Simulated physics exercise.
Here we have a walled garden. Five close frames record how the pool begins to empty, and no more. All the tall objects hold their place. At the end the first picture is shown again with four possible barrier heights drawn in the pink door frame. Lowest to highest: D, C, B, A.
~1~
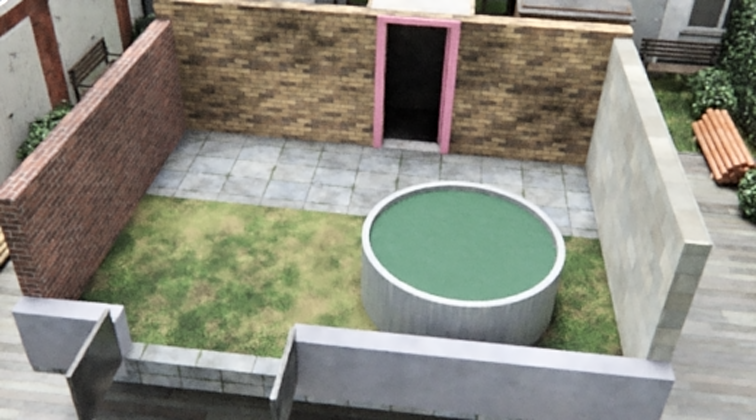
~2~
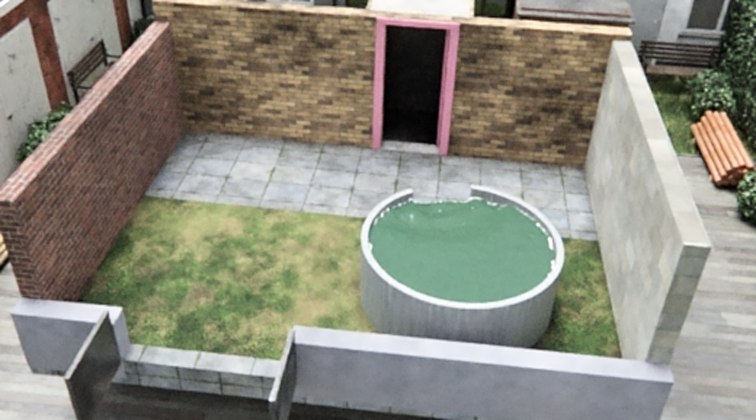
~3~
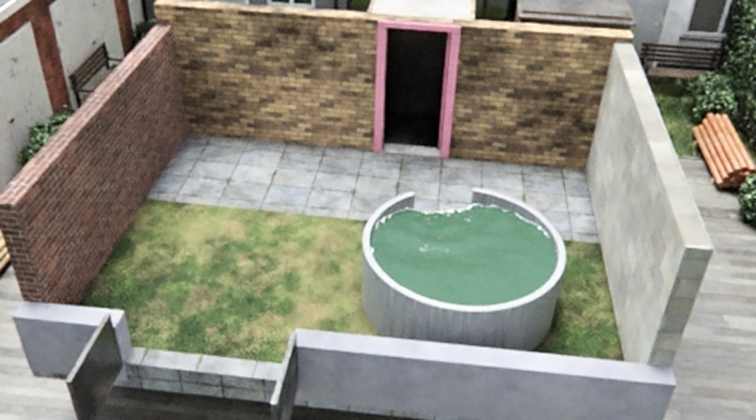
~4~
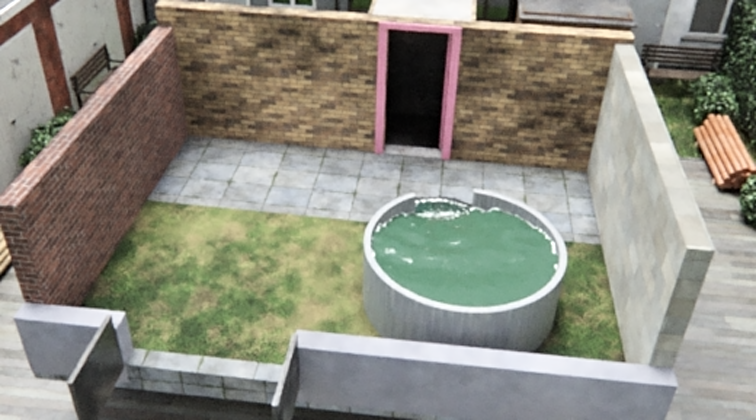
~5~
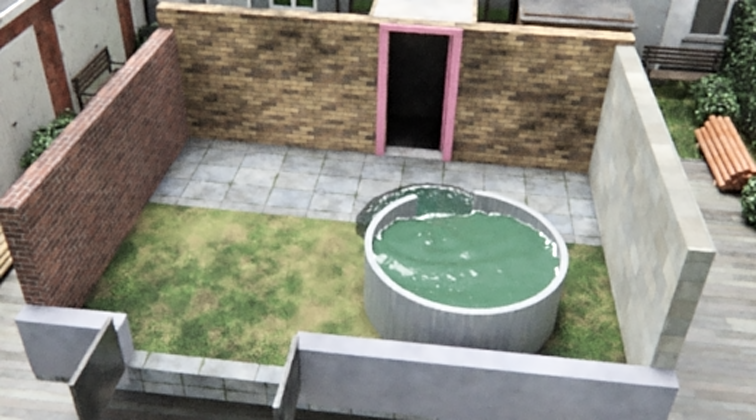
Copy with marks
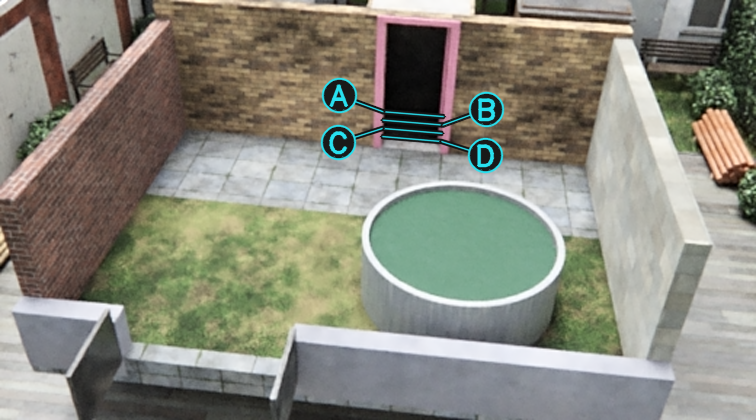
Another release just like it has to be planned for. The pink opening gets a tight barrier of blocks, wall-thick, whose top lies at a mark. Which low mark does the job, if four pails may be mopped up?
C will do.
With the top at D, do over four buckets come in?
Yes.
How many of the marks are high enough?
Three of the four.
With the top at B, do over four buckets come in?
No.
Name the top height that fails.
It is D.
On the marked copy, A at (413, 114); B at (412, 122); C at (412, 130); D at (411, 139); from the bottom up D, C, B, A.
With A, nothing gets over.
With B, nothing gets over.
With C, a splash gets over, under a bucket.
With D, about 12 bucketfuls get in.
